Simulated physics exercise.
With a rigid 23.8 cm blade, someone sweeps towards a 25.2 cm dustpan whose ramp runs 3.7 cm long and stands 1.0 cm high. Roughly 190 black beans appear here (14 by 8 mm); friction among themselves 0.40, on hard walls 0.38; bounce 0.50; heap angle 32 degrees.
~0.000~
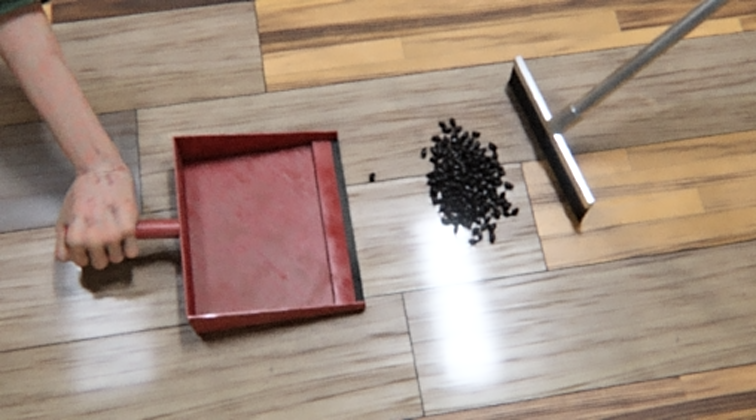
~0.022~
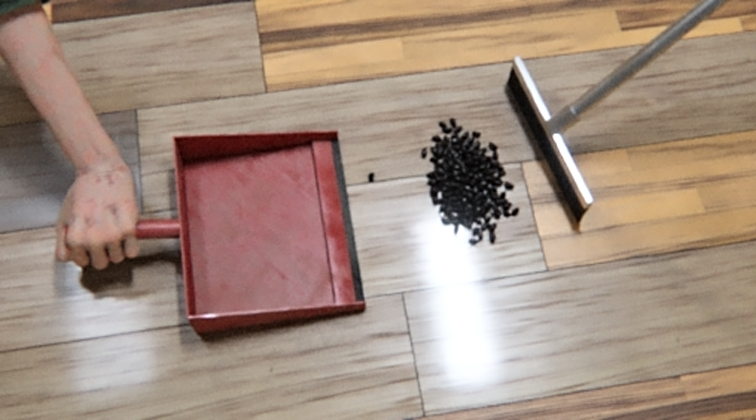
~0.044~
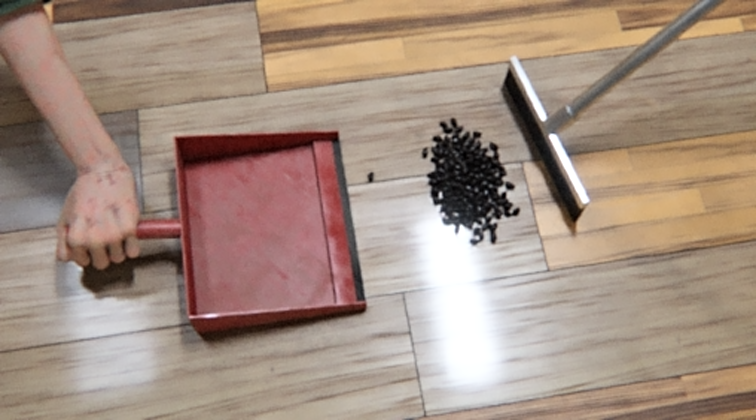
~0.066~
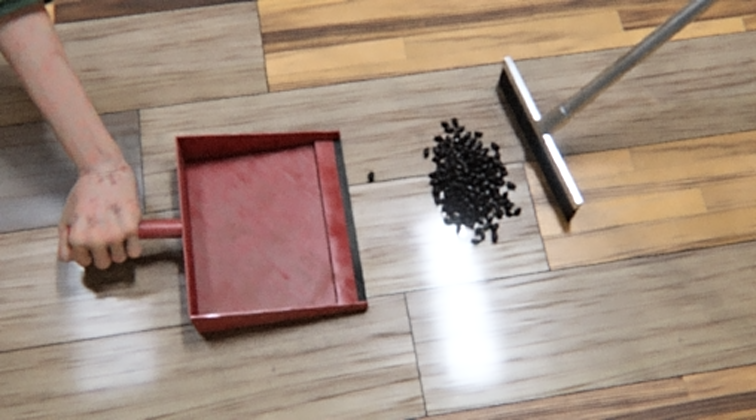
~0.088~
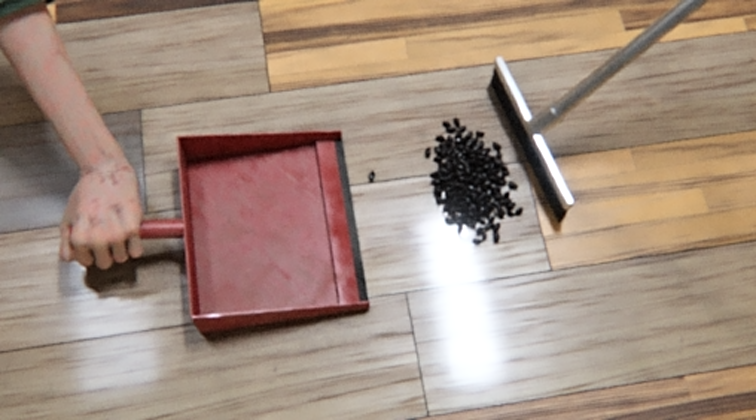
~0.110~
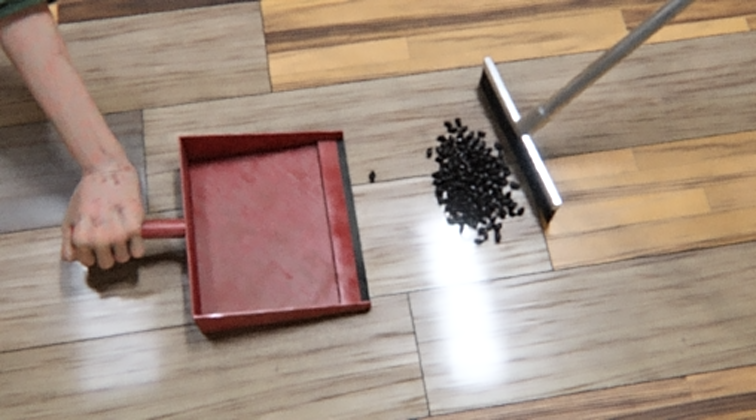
A metal-edged broom or squeegee blade on a grey pole slides a short way left across a wood-plank floor seen from above at a slant, reaching the right edge of a pile of black beans. The pile sits right of centre, a stray bean beside it, facing a red dustpan on the left. A hand grips the pan's handle, keeping it practically still, and the view barely shifts.
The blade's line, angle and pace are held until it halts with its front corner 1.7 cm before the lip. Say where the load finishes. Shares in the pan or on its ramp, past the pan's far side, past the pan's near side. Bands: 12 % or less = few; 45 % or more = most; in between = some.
Shares - pan: Some; far side: Few; near side: Few.
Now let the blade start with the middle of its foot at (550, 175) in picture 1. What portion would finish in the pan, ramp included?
I'd estimate about 35 per cent.
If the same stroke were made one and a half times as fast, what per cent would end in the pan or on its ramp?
I'd guess it lands at about 55 per cent.
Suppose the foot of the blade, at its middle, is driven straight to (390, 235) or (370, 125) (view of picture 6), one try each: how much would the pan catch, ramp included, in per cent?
Some 40 and 15 per cent.
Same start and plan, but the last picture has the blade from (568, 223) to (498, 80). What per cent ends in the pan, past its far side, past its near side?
Final per cent - pan 40, far 5, near 10.
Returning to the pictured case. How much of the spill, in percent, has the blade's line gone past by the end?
Something like 5 per cent, roughly.
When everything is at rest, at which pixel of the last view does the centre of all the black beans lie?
When it all comes to rest, the middle is near (358, 199).
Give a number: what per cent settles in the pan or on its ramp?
Some 30 %.
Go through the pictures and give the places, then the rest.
The first picture shows blade from (588, 204) to (517, 63), moved 0.0 cm, 0 of the pieces shifted so far; middle of the pieces at (467, 182); pan at (256, 234).
The second picture shows blade from (587, 204) to (516, 63), moved 0.2 cm, 0 of the pieces shifted so far; middle of the pieces at (467, 182).
The third picture shows blade from (583, 204) to (513, 64), moved 0.8 cm, 0 of the pieces shifted so far; middle of the pieces at (468, 182).
The fourth picture shows blade from (577, 204) to (507, 64), moved 1.9 cm, 1 of the pieces shifted so far; middle of the pieces at (469, 182).
The fifth picture shows blade from (568, 204) to (498, 64), moved 3.3 cm, 1 of the pieces shifted so far; middle of the pieces at (471, 182).
The sixth picture shows blade from (556, 205) to (487, 64), moved 5.1 cm, 1 of the pieces shifted so far; middle of the pieces at (472, 182); pan at (262, 233). The blade's pace is about 0.85 m/s, heading 6 degrees away from the viewer's side.
Then, at 0.24 s, middle of the blade 13 cm from the lip; 0 % over the lip, far side 5 %, near side 0 %.
Then, at 0.32 s, middle of the blade 6 cm from the lip; 0 % over the lip, far side 5 %, near side 0 %.
After 0.54 s, middle of the blade 4 cm from the lip; 30 % over the lip, far side 5 %, near side 5 %.
By 2.6 s all is still; pan 30 %, far side 5 %, near side 5 %, in front of the lip or behind the blade 60 %.
